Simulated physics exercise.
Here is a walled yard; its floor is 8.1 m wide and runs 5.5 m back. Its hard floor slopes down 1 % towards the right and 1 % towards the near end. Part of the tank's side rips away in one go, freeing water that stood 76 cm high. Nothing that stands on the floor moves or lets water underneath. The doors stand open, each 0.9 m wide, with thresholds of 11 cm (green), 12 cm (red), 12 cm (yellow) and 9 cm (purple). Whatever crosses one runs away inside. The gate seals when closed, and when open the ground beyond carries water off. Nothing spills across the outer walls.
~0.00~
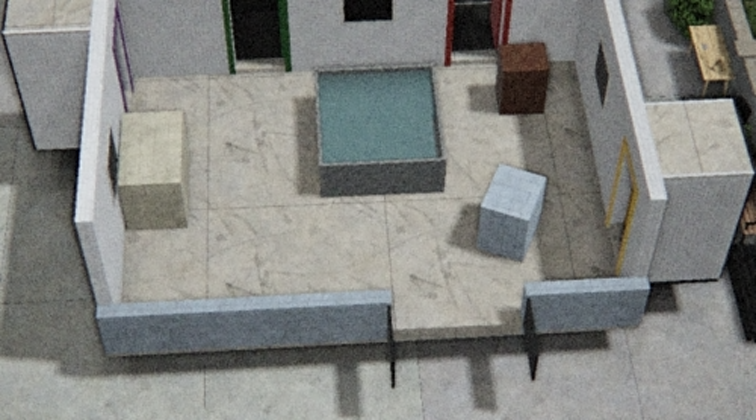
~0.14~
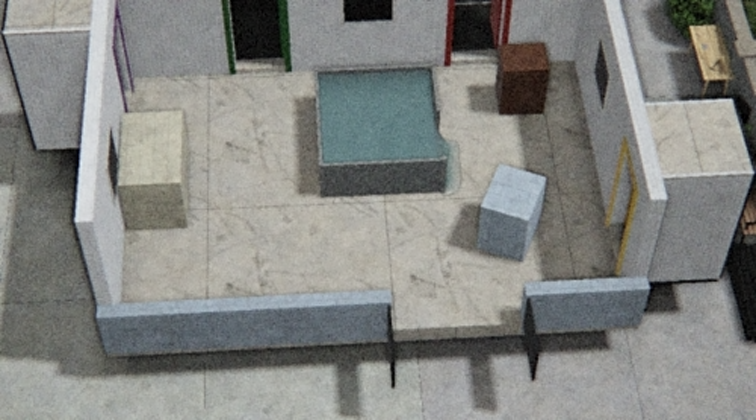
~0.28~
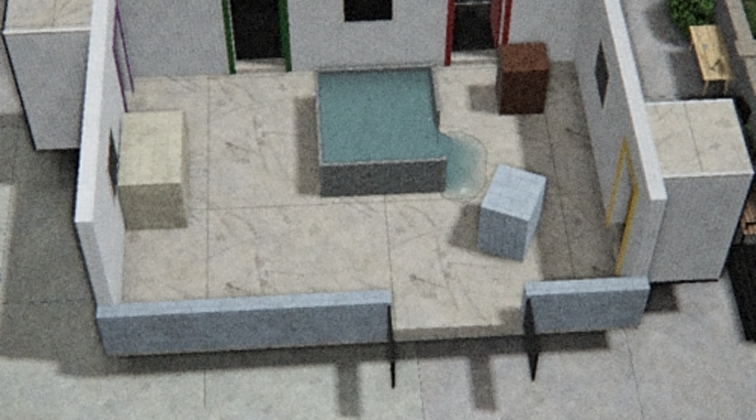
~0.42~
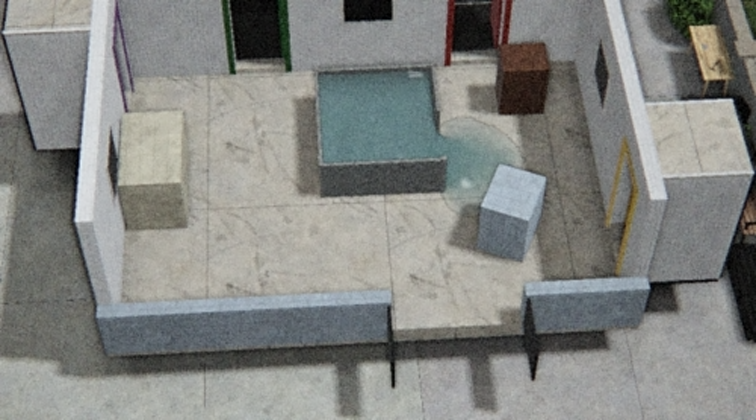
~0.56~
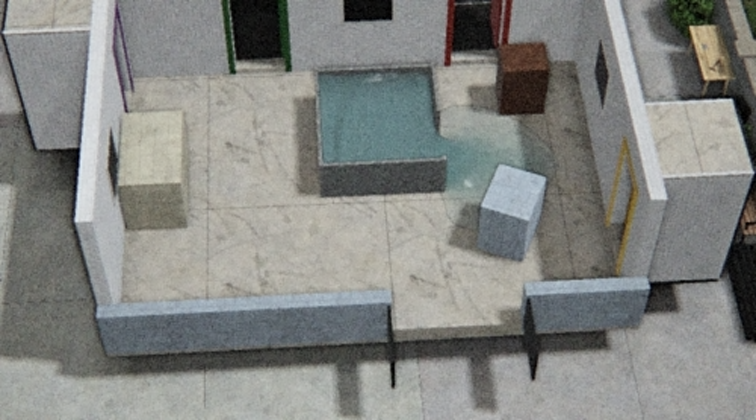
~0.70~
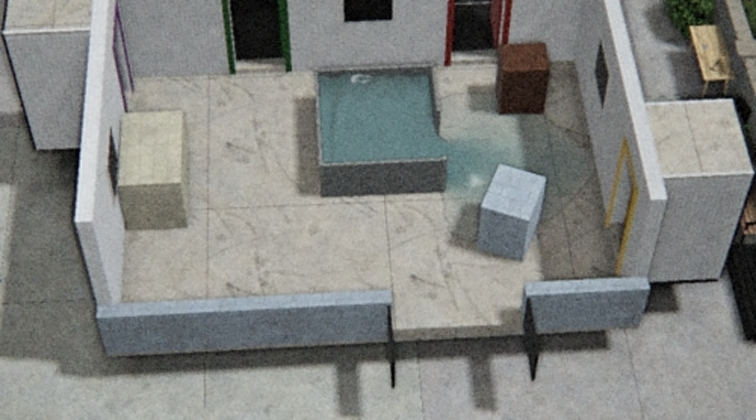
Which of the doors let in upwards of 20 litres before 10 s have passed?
Door by door: At the green door it stays under the limit; at the red door it stays under the limit; at the yellow door it passes the limit; at the purple door it does not reach the limit.
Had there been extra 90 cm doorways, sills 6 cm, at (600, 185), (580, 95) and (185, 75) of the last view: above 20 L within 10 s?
In turn: Over, over, not over.
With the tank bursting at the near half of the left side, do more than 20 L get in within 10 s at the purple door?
Against that limit: Purple over.
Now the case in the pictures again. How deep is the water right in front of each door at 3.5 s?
In cm: Green 0, red 7, yellow 16, purple 0.
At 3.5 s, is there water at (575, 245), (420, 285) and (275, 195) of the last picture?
In turn: Under water, wet, still dry.
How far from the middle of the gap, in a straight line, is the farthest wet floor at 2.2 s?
About 4.0 m.
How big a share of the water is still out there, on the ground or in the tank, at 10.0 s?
About 88 per cent.
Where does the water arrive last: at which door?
It is the purple one.
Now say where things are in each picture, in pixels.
The tank at (379, 116) is whole and still, 76 cm deep, in the first picture.
The front is at (446, 142), 0.6 m from the gap at (438, 156); 0.2 m2 of floor is under water; 76 cm left at the back of the tank, in the second picture.
The front is at (481, 151), 0.8 m from the gap at (438, 157); 0.8 m2 of floor is under water; 76 cm left at the back of the tank, in the third picture.
The front is at (516, 152), 1.4 m from the gap at (438, 158); 2.1 m2 of floor is under water; 76 cm left at the back of the tank, in the fourth picture.
The front is at (550, 156), 2.0 m from the gap at (438, 157); 3.6 m2 of floor is under water; 69 cm left at the back of the tank, in the fifth picture.
The front is at (588, 173), 2.6 m from the gap at (438, 157); 5.2 m2 of floor is under water; 64 cm left at the back of the tank, in the sixth picture.
After 1.4 s water covers 20 % of the floor and is deepest (40 cm) near (595, 209); green door not reached, red door 5 cm at the sill, 0 L in, yellow door 17 cm at the sill, 0 L in, purple door not reached.
After 2.2 s water covers 30 % of the floor and is deepest (39 cm) near (594, 201); green door not reached, red door 4 cm at the sill, 0 L in, yellow door 20 cm at the sill, 20 L in, purple door not reached.
After 3.5 s water covers 45 % of the floor and is deepest (33 cm) near (604, 307); green door not reached, red door 7 cm at the sill, 0 L in, yellow door 16 cm at the sill, 49 L in, purple door not reached.
After 6.0 s water covers 80 % of the floor and is deepest (24 cm) near (615, 306); green door 6 cm at the sill, 0 L in, red door 10 cm at the sill, 0 L in, yellow door 16 cm at the sill, 79 L in, purple door not reached.
After 10.0 s water covers 95 % of the floor and is deepest (16 cm) near (604, 307); green door 4 cm at the sill, 0 L in, red door 7 cm at the sill, 0 L in, yellow door 15 cm at the sill, 109 L in, purple door 7 cm at the sill, 0 L in.
